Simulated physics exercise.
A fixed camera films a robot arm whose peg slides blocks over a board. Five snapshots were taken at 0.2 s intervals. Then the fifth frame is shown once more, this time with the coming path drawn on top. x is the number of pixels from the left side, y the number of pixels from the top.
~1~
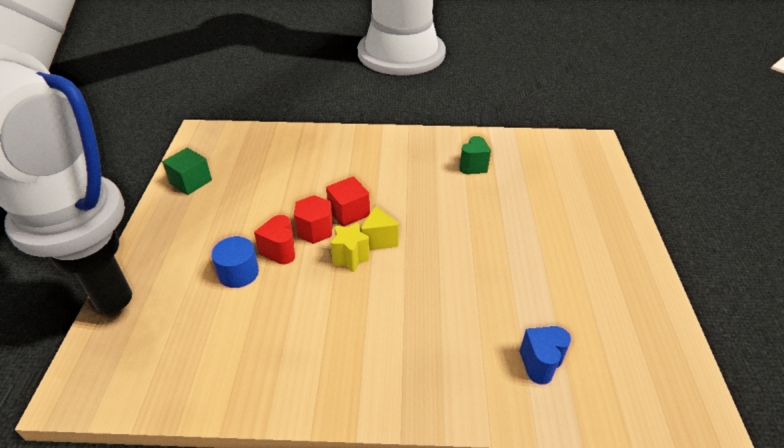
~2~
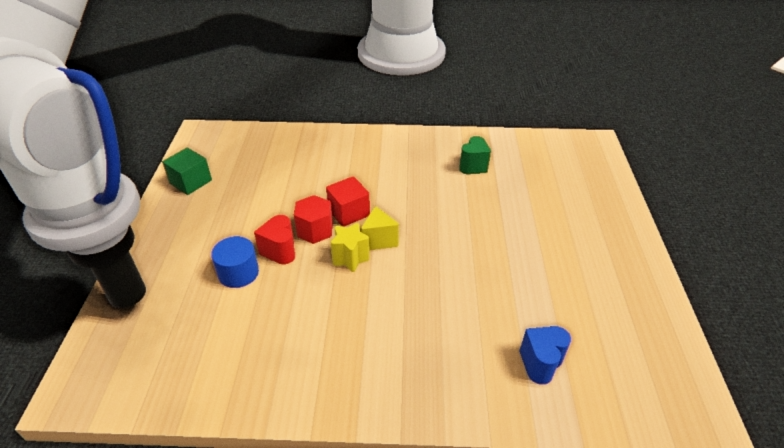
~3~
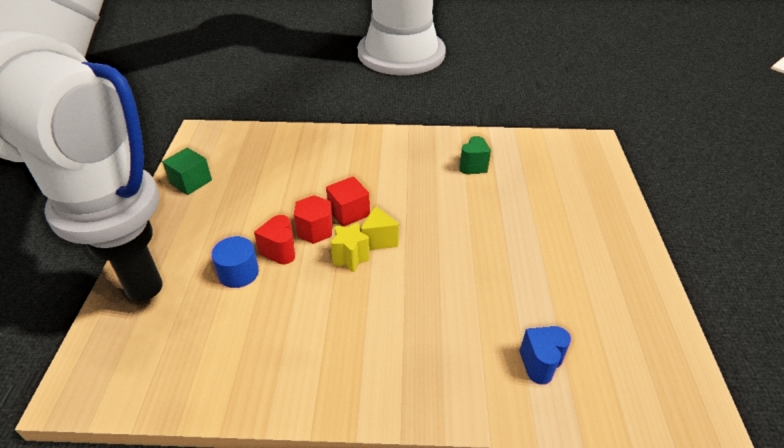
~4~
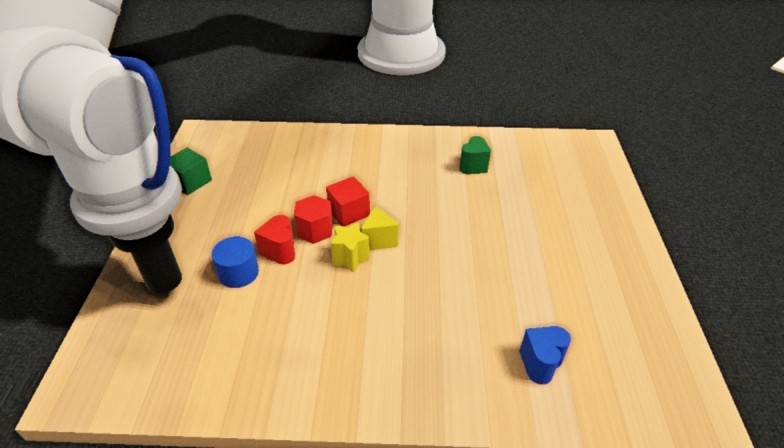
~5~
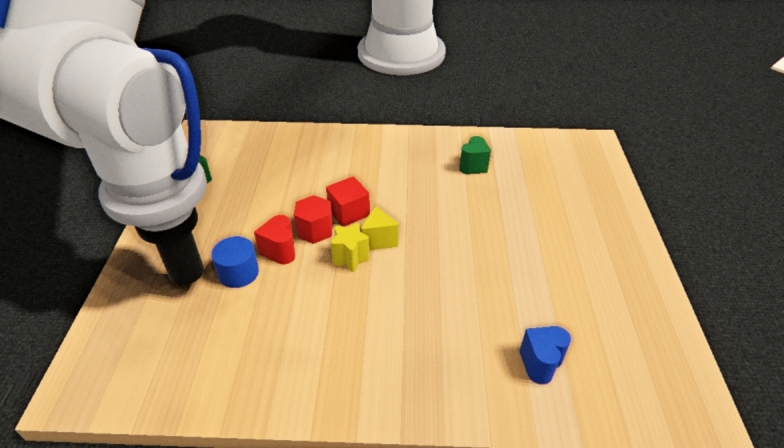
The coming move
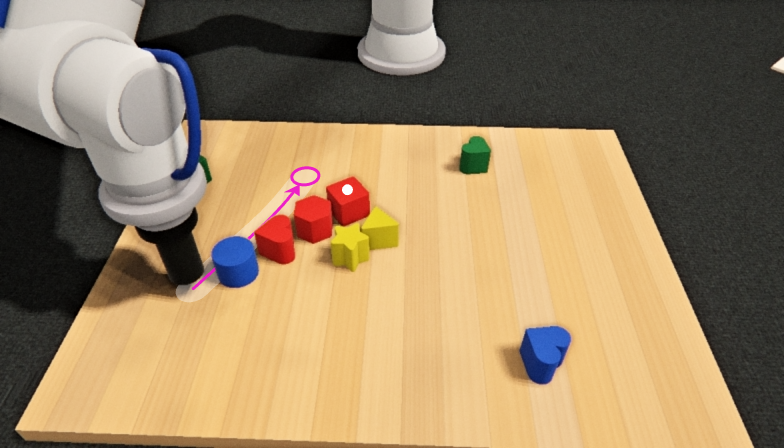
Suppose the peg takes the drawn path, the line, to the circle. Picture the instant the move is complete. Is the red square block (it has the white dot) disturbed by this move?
It barely shifts, if at all.
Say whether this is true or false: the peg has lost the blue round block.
It is true.
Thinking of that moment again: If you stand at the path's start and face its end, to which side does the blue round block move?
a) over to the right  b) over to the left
I choose a.
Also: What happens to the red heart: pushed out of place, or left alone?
It's moved.
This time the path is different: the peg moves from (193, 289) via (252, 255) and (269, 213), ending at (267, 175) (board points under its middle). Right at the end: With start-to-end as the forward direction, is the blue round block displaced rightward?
Yes.
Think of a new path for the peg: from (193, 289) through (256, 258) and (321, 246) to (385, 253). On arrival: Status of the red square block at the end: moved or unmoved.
It is no longer where it was.
Drawn move, from (193, 289) over (239, 247) and (278, 210) to (305, 176); the dot is on the red square block.
What follows on the original path. One third of the way, peg (235, 231); blue round block (257, 242); red heart (288, 223); red hexagon (318, 205).
Two thirds of the way, peg (275, 194); blue round block (257, 242); red heart (288, 223); red hexagon (318, 205).
At the end, peg (303, 160); blue round block (257, 242); red heart (288, 223); red hexagon (318, 205); red square block still.
